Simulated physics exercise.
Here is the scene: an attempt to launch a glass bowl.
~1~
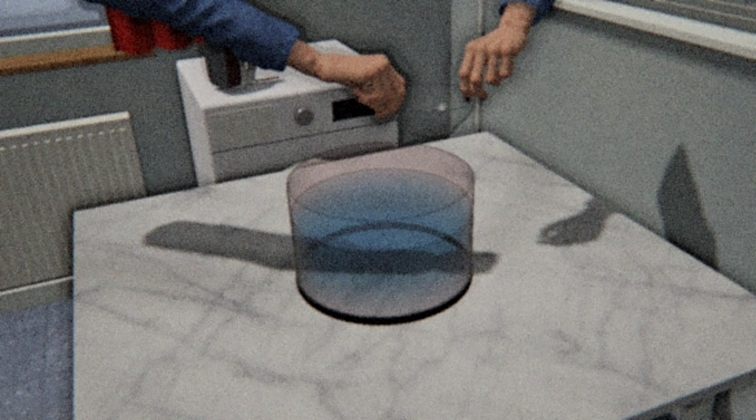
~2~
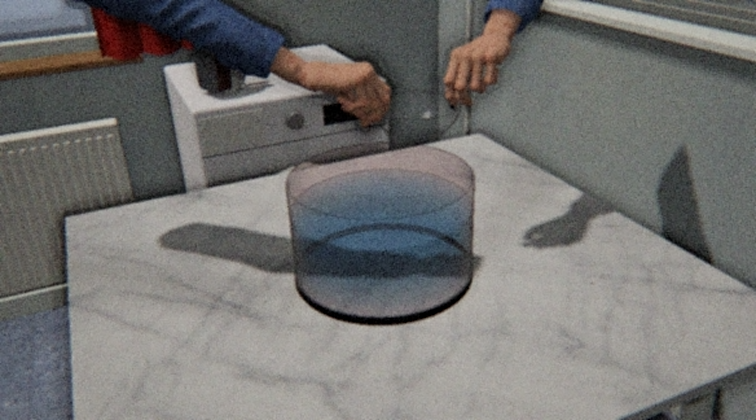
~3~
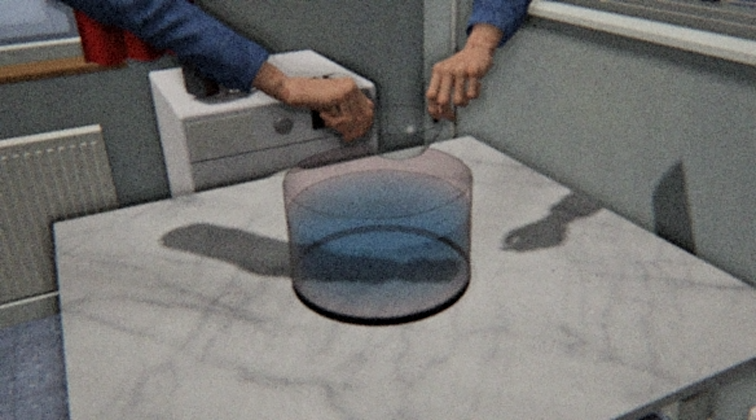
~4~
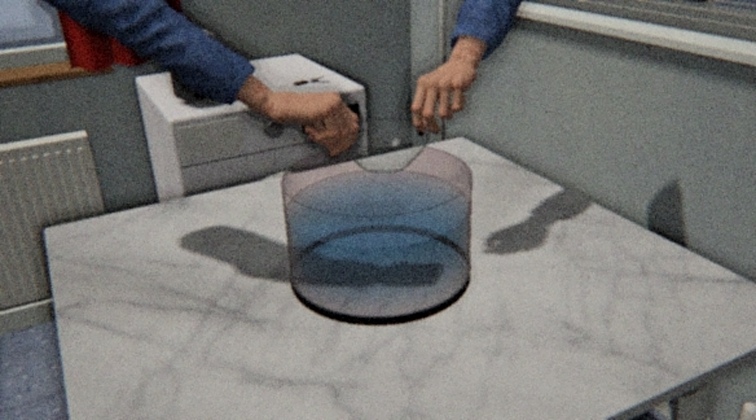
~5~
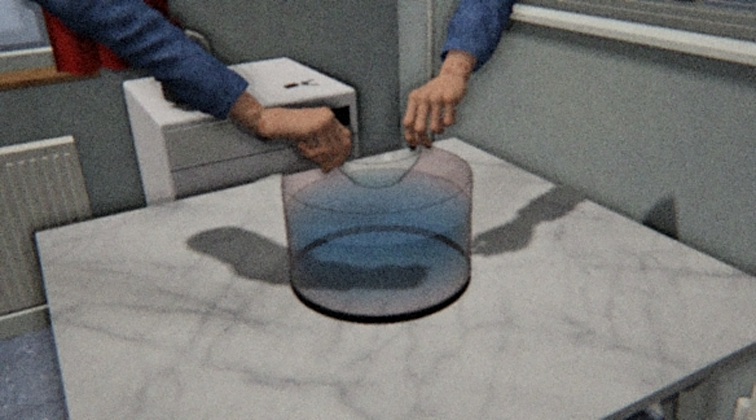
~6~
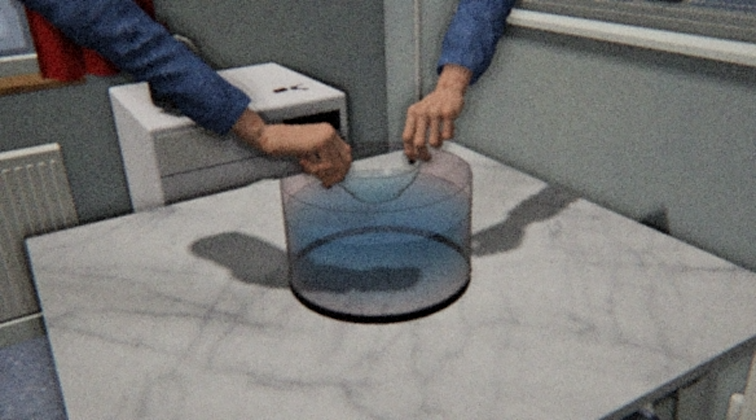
The video shows two hands in blue sleeves holding a clear glass bowl above a large transparent tub of blue liquid on a marble table, lowering it gradually to the liquid's surface as the view shifts slightly.
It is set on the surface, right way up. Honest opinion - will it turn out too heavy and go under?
Chances are it won't go down when they let go.
Shortly, the bowl dips into the water.
Then, it bobs and steadies.
At the finish, the bowl floats with most of its side showing.
